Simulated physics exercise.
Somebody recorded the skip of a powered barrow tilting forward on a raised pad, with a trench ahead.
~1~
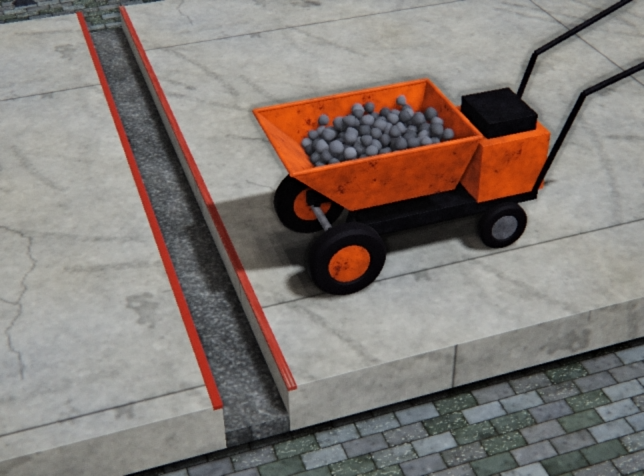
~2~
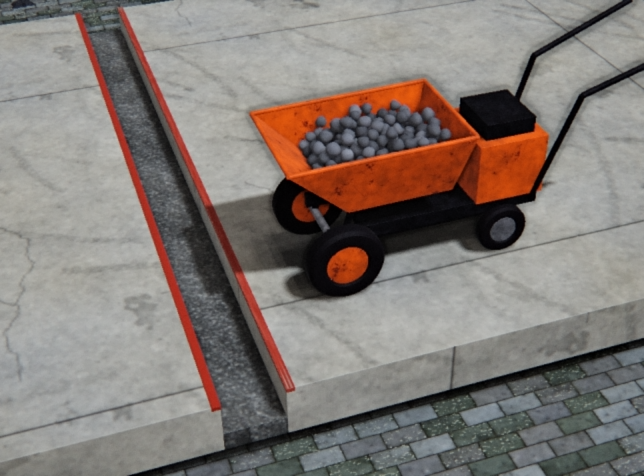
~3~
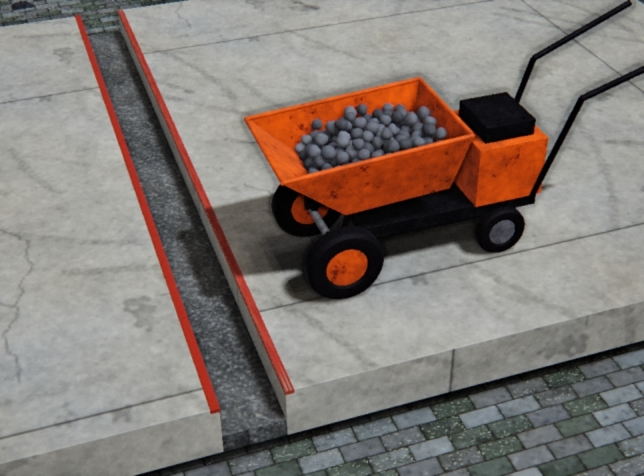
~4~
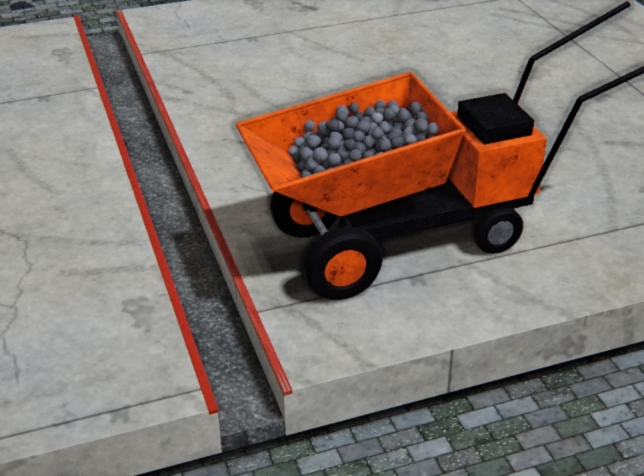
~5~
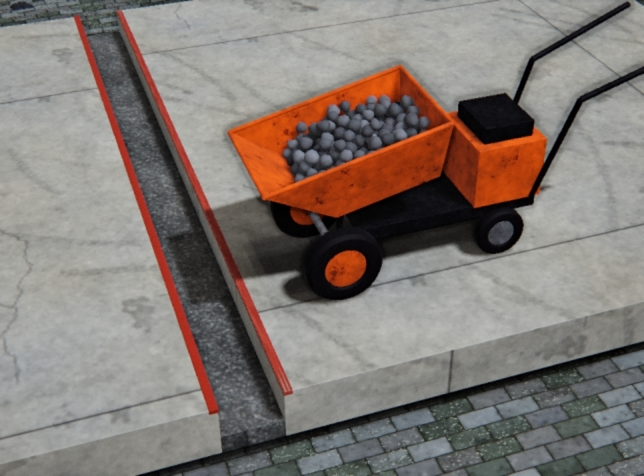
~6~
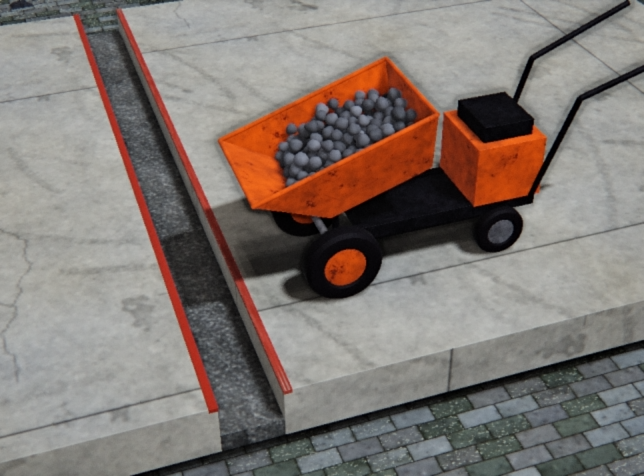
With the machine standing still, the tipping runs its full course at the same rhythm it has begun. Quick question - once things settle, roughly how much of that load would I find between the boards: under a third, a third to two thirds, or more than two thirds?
Way I see it, the trench ends up with a third up to two-thirds of the load.
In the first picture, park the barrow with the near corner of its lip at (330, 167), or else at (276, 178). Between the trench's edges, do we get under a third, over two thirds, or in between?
At the first place over two thirds, at the second below one third.
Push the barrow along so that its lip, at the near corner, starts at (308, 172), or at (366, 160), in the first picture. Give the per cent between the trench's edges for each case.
Roughly 60 per cent at the first spot and 50 per cent at the second.
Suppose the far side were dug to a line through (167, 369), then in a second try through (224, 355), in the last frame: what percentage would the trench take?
The first gives 80 %, the second 10 %.
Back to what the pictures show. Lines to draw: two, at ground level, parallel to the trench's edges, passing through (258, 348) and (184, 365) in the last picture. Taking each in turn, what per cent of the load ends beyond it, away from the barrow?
First roughly 80 percent, then 30 percent.
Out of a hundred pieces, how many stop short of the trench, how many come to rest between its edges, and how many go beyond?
Roughly short 0 per cent, between 50 per cent, beyond 30 per cent.
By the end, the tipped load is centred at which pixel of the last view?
Near (185, 299).
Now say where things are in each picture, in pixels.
Lip of the skip at (292, 175), level; top of the load at (390, 135), round cobbles; first edge of the trench at (272, 341); far edge at (201, 359), the trench over half as wide as the skip, and about half as deep as wide, in the first frame.
Lip of the skip at (289, 177), level; top of the load at (387, 136), in the second frame.
Lip of the skip at (283, 183), tipped barely; top of the load at (383, 137), in the third frame.
Lip of the skip at (274, 190), tipped a little; top of the load at (384, 127), in the fourth frame.
Lip of the skip at (265, 198), tipped a little; top of the load at (375, 124), in the fifth frame.
Lip of the skip at (254, 207), tipped clearly; top of the load at (376, 126); first edge of the trench at (268, 345); far edge at (197, 362), in the sixth frame.
Soon, skip tipped steeply; all in the skip.
A while on, skip tipped right over; about half in the skip; about a quarter in or heaped over the trench; a small part beyond it.
Towards the end, skip tipped right over; about a quarter in the skip; about half in or heaped over the trench; about a third beyond it.
Finally, skip tipped right over; about a quarter in the skip; about half in or heaped over the trench; about a third beyond it.
